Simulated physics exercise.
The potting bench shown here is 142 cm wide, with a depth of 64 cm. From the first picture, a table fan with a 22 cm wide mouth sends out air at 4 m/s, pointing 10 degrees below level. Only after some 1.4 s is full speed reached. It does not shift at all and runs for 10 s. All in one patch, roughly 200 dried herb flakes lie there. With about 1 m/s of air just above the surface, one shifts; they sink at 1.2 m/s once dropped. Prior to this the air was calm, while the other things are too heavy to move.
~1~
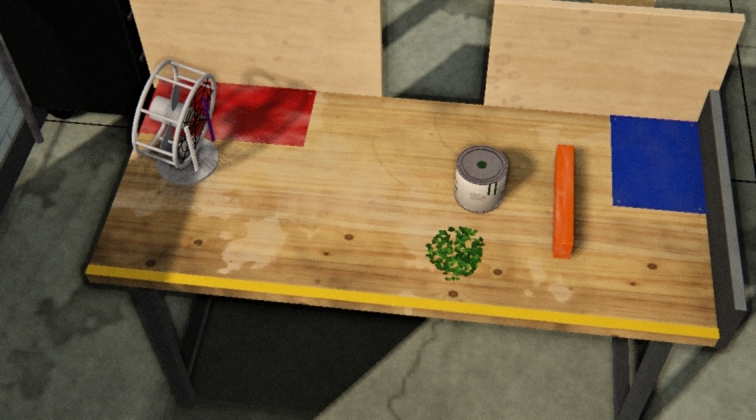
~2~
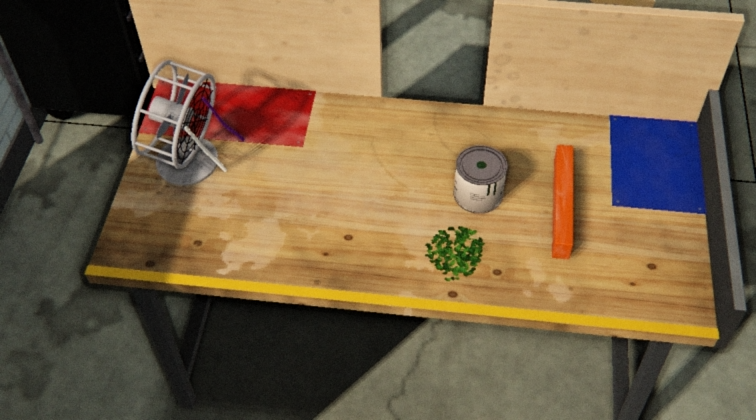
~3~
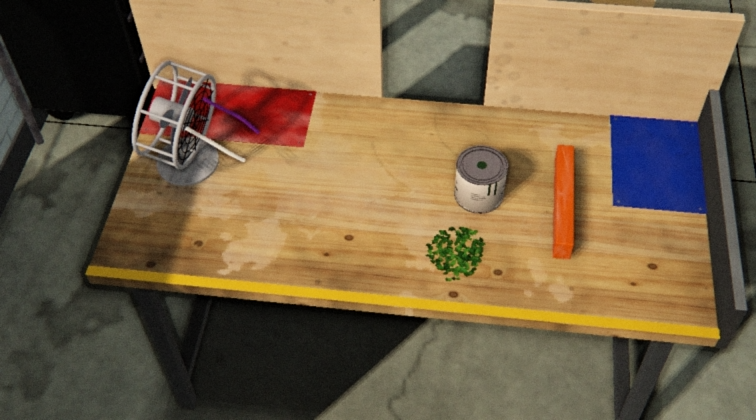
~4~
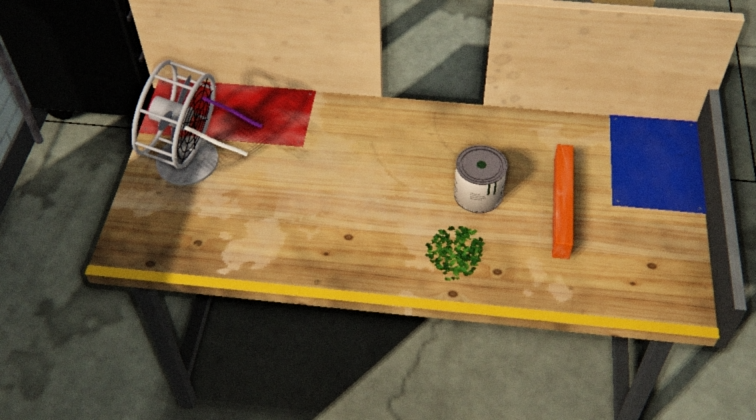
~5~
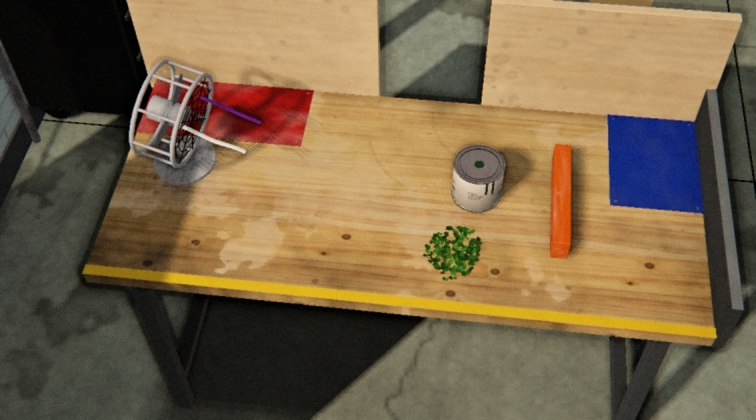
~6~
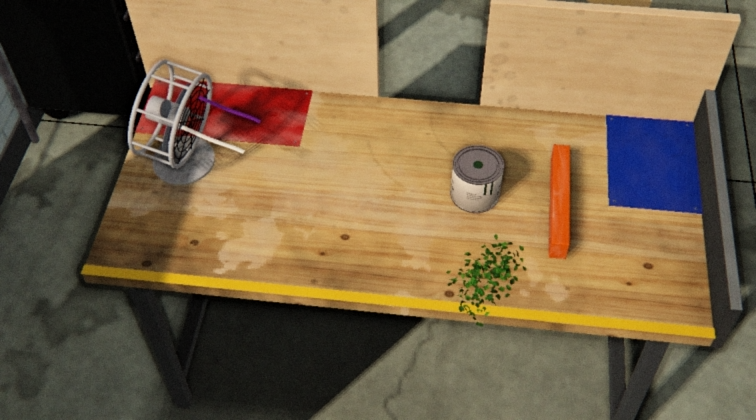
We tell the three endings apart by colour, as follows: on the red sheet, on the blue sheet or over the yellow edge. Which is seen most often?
My pick is yellow.
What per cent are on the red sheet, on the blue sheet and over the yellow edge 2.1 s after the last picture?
I'd put it at roughly 0 percent on red, 2 percent on blue and 90 percent on yellow.
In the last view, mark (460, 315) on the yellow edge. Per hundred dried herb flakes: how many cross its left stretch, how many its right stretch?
0 % left, 100 % right.
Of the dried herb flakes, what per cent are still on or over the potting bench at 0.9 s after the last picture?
I'd say some 5 % at that moment.
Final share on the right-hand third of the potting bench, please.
About 4 percent.
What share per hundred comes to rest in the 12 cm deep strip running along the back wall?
Roughly 3 in a hundred.
Then, 0.9 s after the last picture, 2 % are on the blue sheet, 94 % over the yellow edge and 0 % on the red sheet; 94 % have settled or left.
Then, 2.1 s after the last picture, 2 % are on the blue sheet, 94 % over the yellow edge and 0 % on the red sheet; 94 % have settled or left.
Then, 4.4 s after the last picture, 2 % are on the blue sheet, 94 % over the yellow edge and 0 % on the red sheet; 94 % have settled or left.
Then, 8.9 s after the last picture, at the end, 3 % are on the blue sheet, 96 % over the yellow edge and 0 % on the red sheet.
